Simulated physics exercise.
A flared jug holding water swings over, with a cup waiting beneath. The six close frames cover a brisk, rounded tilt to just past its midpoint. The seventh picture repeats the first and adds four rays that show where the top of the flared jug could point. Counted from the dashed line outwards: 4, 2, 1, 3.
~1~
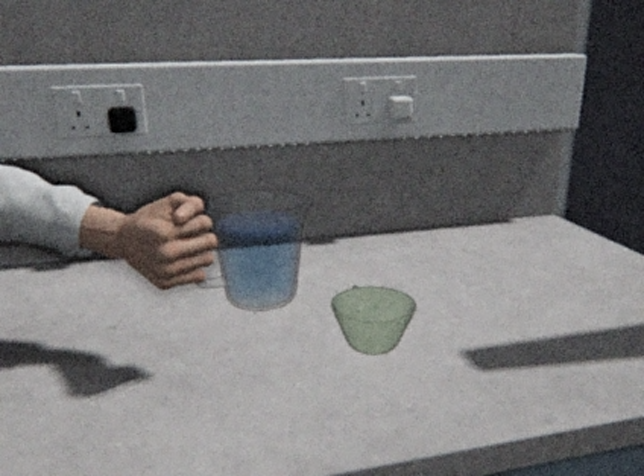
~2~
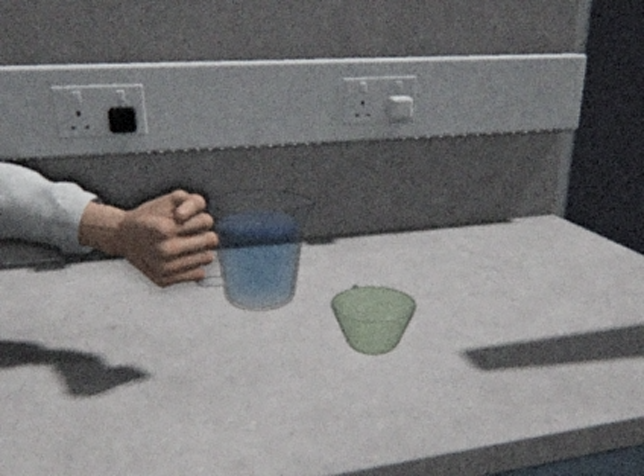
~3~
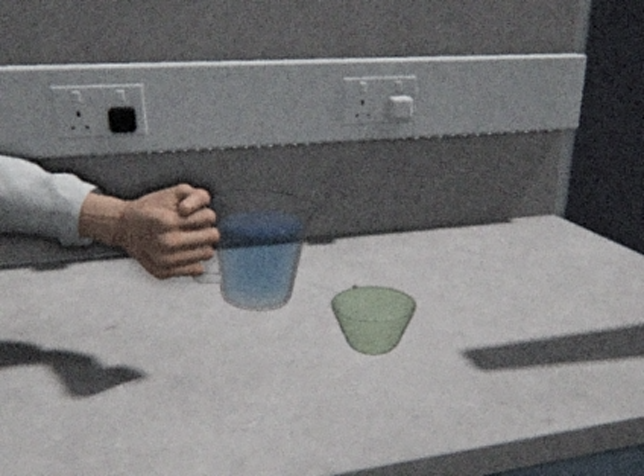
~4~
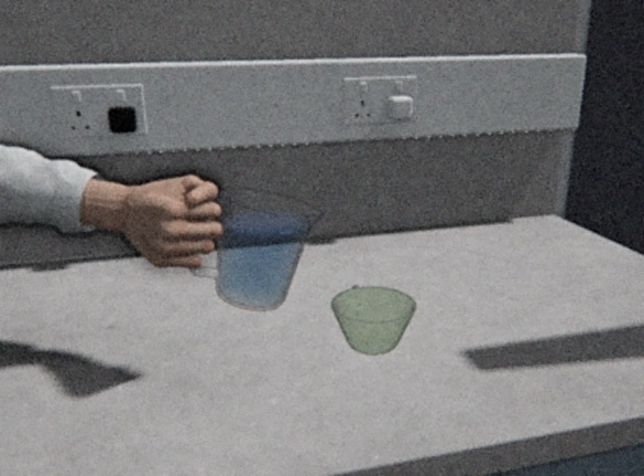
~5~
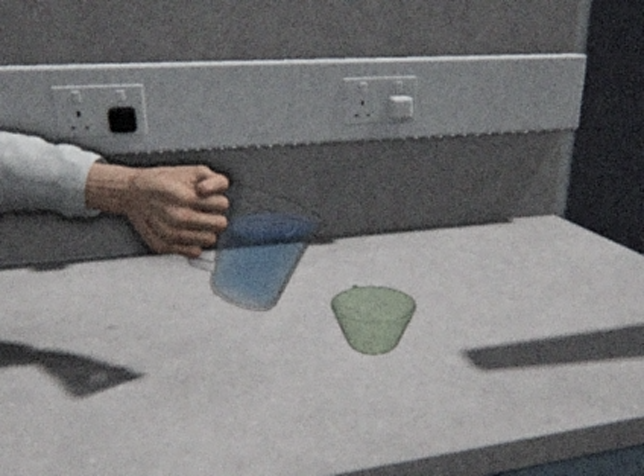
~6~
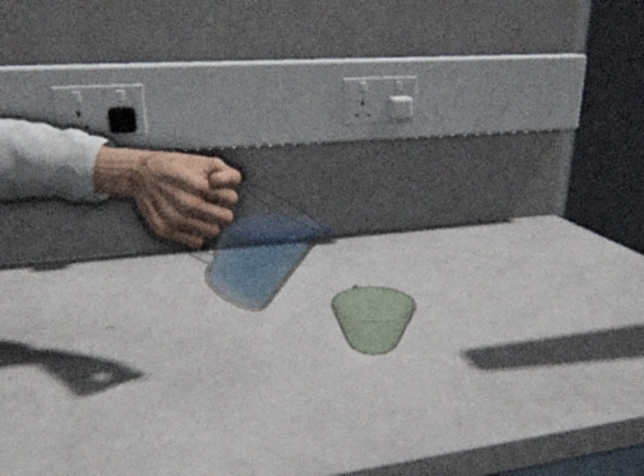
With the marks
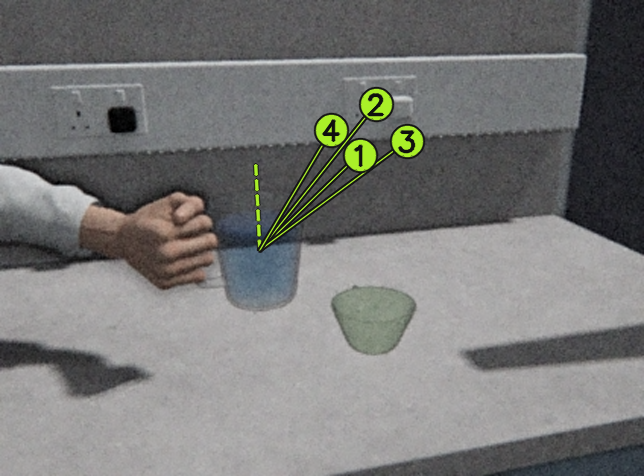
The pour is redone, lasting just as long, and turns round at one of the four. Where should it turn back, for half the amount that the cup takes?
Use line 1.
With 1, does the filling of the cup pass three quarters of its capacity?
No, it does not.
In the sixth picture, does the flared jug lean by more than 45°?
No.
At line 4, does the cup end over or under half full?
Under.
In lime, 1 at (347, 165); 2 at (365, 117); 3 at (393, 151); 4 at (322, 145).
With 1, the cup ends with about 46 % of what it can hold; 5 % of the water is spilt.
With 2, the cup ends with about 28 % of what it can hold; 3 % of the water is spilt.
With 3, the cup ends with about 75 % of what it can hold; 3 % of the water is spilt.
With 4, the cup ends with about 12 % of what it can hold.
